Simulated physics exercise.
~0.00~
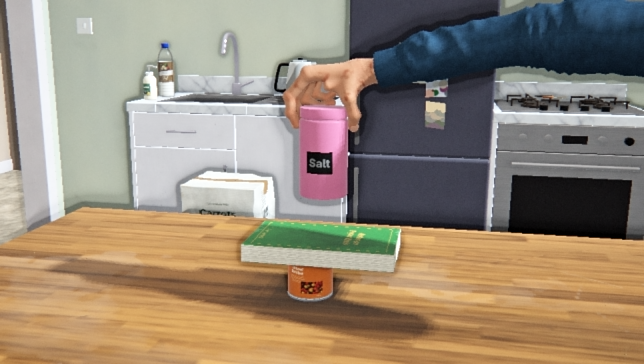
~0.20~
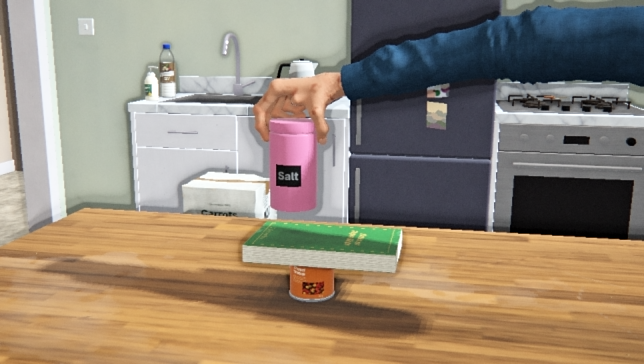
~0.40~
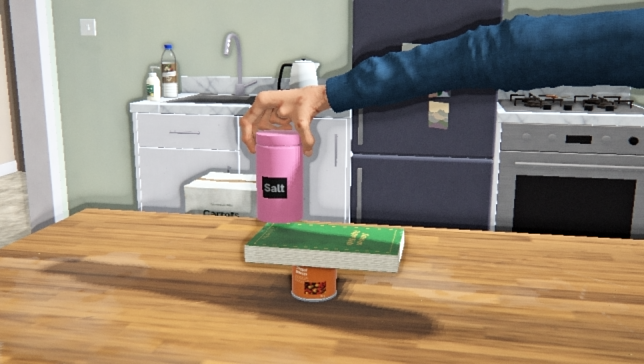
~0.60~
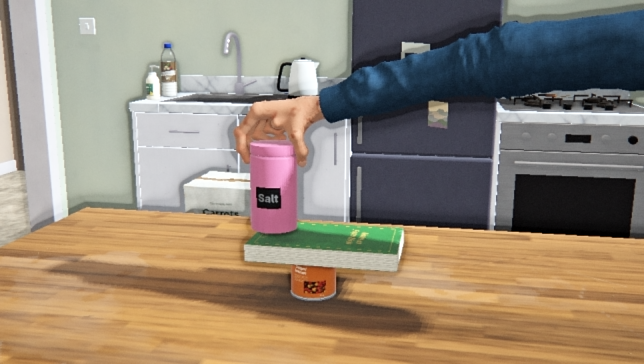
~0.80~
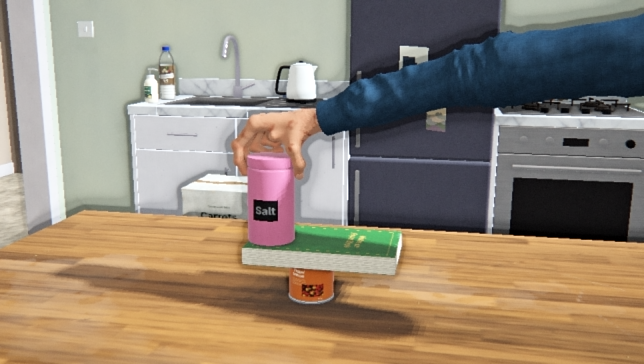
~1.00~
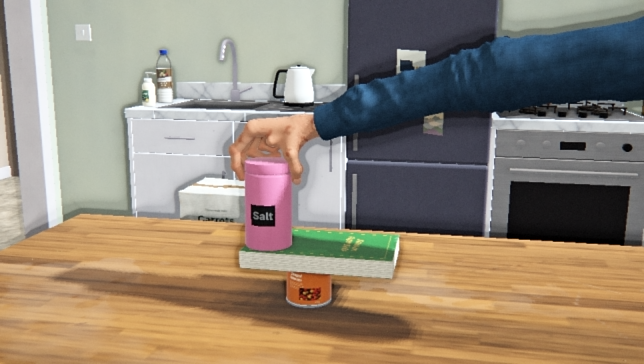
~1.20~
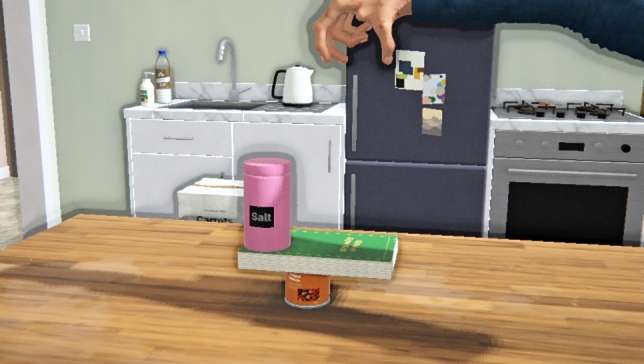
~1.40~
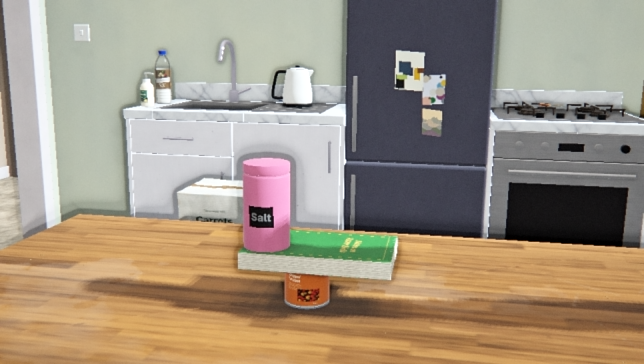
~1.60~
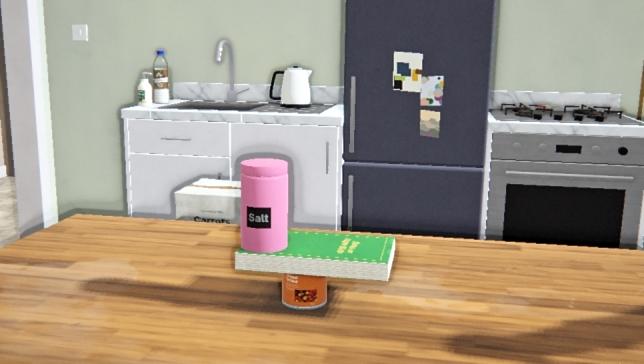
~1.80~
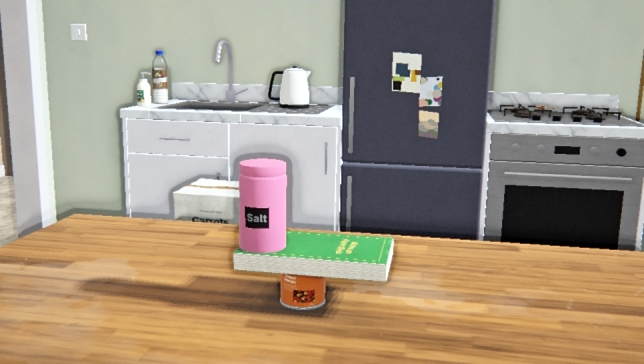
A pink jar labelled Salt hangs from a hand in a blue sleeve above a wooden table in a kitchen, seen from the front by a slightly swaying camera. Below it, a green book lies flat across a small orange tin, with a sink, a white kettle, a dark fridge and an oven behind. The hand carries the jar left and lowers it upright onto the left end of the book. The fingers let go, and the arm draws back up and out to the right. The jar, book and tin stay balanced and still.
